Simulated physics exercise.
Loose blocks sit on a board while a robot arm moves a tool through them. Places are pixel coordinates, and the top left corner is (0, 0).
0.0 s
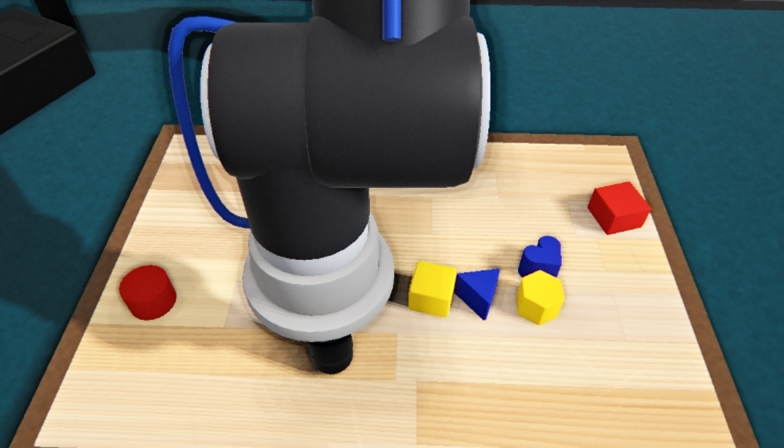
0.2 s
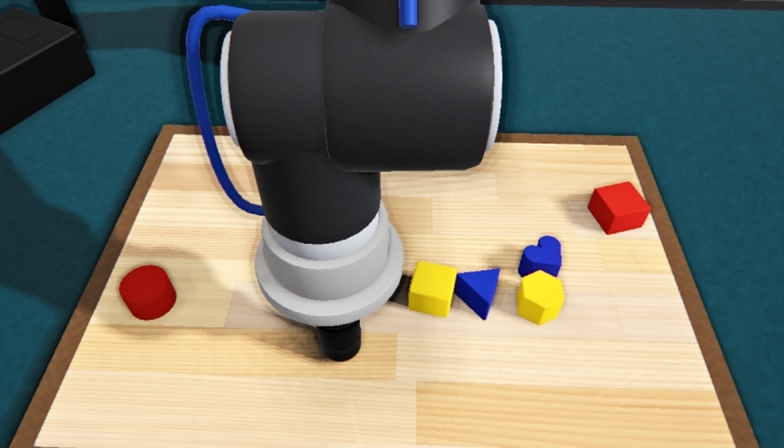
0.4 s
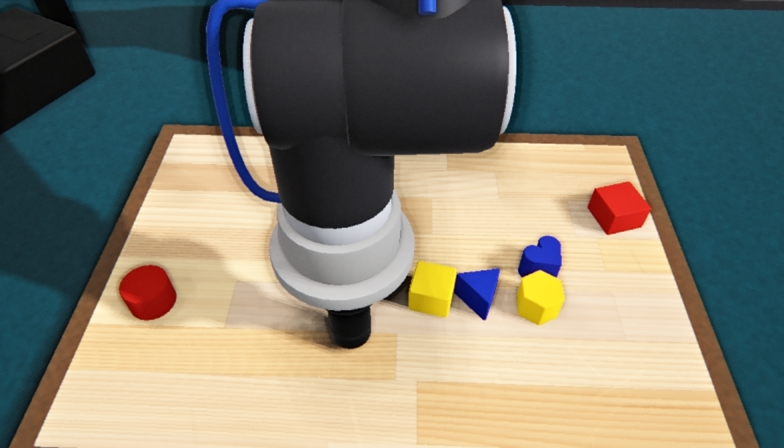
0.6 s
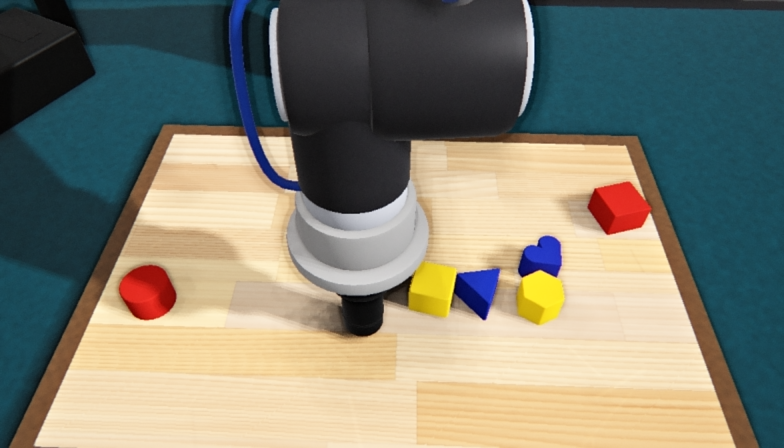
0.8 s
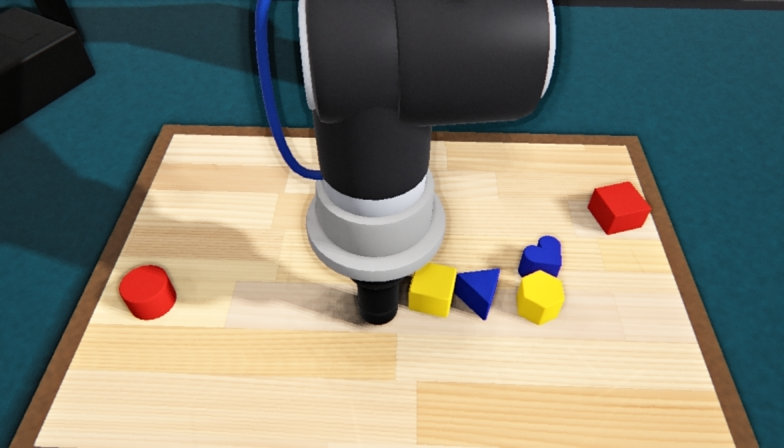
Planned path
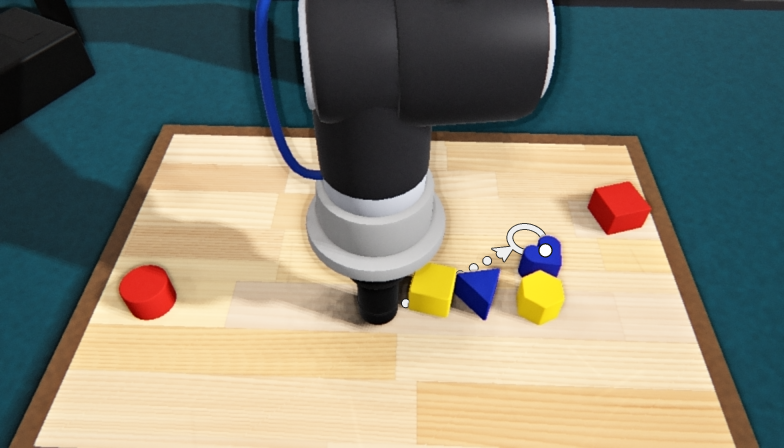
A black and grey robot arm moves slightly right and up while the blocks stay still.
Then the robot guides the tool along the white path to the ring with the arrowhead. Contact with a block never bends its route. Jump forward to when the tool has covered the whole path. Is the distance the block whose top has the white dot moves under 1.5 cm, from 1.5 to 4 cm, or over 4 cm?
Offset: Above 4 cm.
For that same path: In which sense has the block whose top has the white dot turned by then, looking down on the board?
Anticlockwise, looking down.
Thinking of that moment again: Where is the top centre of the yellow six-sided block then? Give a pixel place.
The answer is (573, 298).
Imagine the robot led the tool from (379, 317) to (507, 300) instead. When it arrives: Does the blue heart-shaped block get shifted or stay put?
It travels a centimetre or more.
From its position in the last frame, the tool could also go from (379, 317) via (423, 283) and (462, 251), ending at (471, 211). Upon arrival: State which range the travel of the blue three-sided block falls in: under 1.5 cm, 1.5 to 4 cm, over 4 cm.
Shift: 1.5 to 4 cm.
Drawn move, straight from (379, 317) to (527, 239); the dot is on the blue heart-shaped block.
The first path, step by step. One third of the way, tool at (433, 282); yellow four-sided block at (475, 257); blue three-sided block at (508, 272), turned 50° clockwise; yellow six-sided block at (552, 289), turned 20° clockwise.
Two thirds of the way, tool at (484, 256); yellow four-sided block at (530, 241), turned 25° clockwise; blue three-sided block at (553, 266), turned 75° clockwise; yellow six-sided block at (572, 296), turned 90° clockwise; blue heart-shaped block at (572, 241), turned 35° anticlockwise.
At the end, tool at (529, 232); yellow four-sided block at (573, 233), turned 75° clockwise; blue three-sided block at (569, 263), turned 110° clockwise; yellow six-sided block at (573, 298), turned 95° clockwise; blue heart-shaped block at (609, 247), turned 40° anticlockwise.
